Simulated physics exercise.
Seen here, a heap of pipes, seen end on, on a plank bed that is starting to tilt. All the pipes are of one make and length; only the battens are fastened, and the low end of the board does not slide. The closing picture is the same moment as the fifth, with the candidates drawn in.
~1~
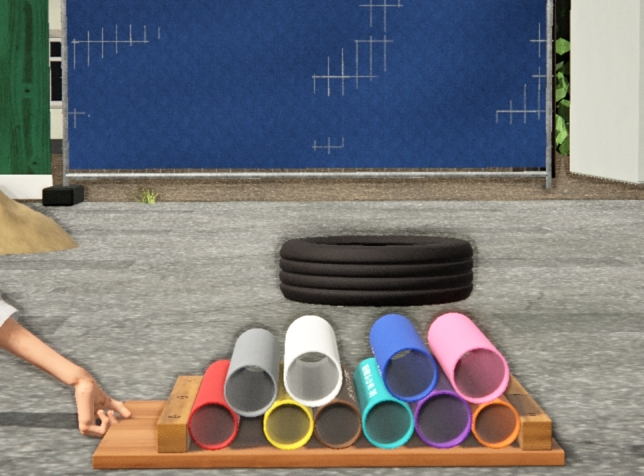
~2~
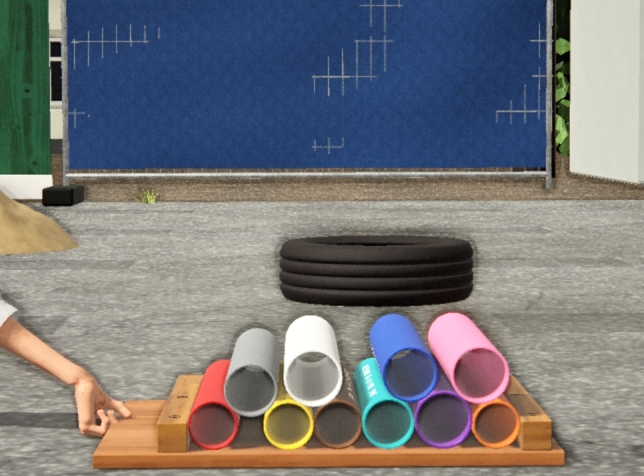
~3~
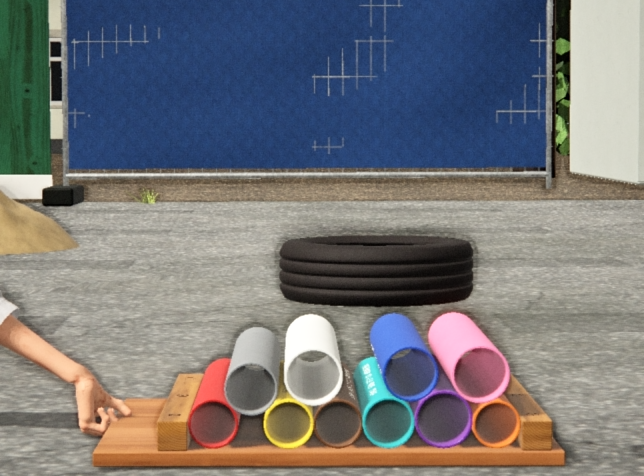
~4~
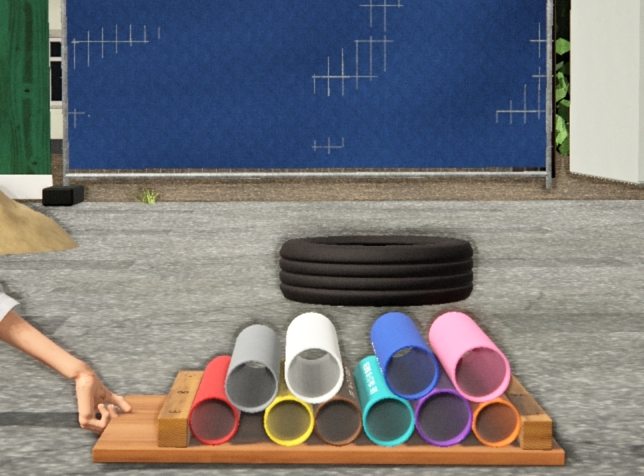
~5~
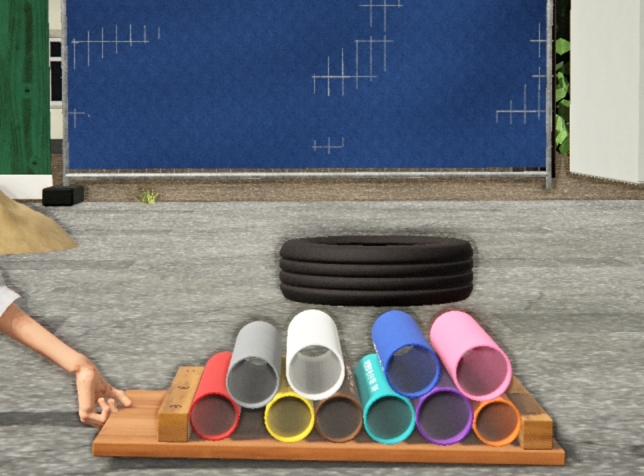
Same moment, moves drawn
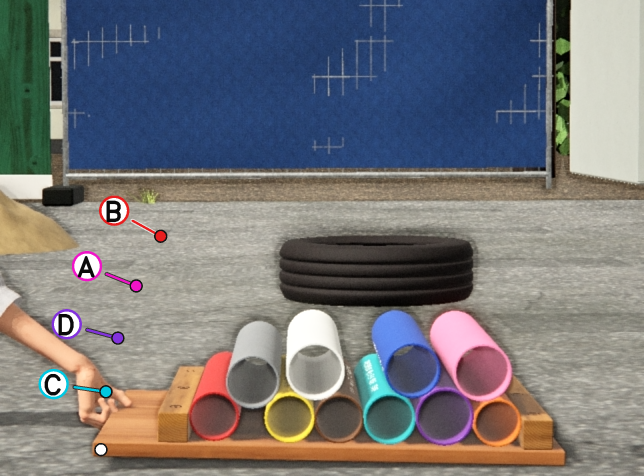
On paved ground before a blue screen and a black tire, a hand at the left grips a wooden board stacked with colourful pipes and raises that end very slightly, while the pipes barely shift in their pile.
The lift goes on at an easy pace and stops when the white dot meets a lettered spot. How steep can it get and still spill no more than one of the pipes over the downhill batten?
At most to A.
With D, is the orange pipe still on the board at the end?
The orange pipe: Yes.
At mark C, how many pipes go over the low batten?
It comes to none.
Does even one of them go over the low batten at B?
Yes.
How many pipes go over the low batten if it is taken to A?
The count is one.
On the copy, A at (136, 286); B at (161, 236); C at (106, 392); D at (118, 338); the white dot at (101, 450).
On A. First, board at 15°.
Then, board at 22°.
Finally, board at 22°, one over the low batten (pink).
By contrast, B four over the low batten (white, grey, blue, pink); C none over the low batten; D none over the low batten.
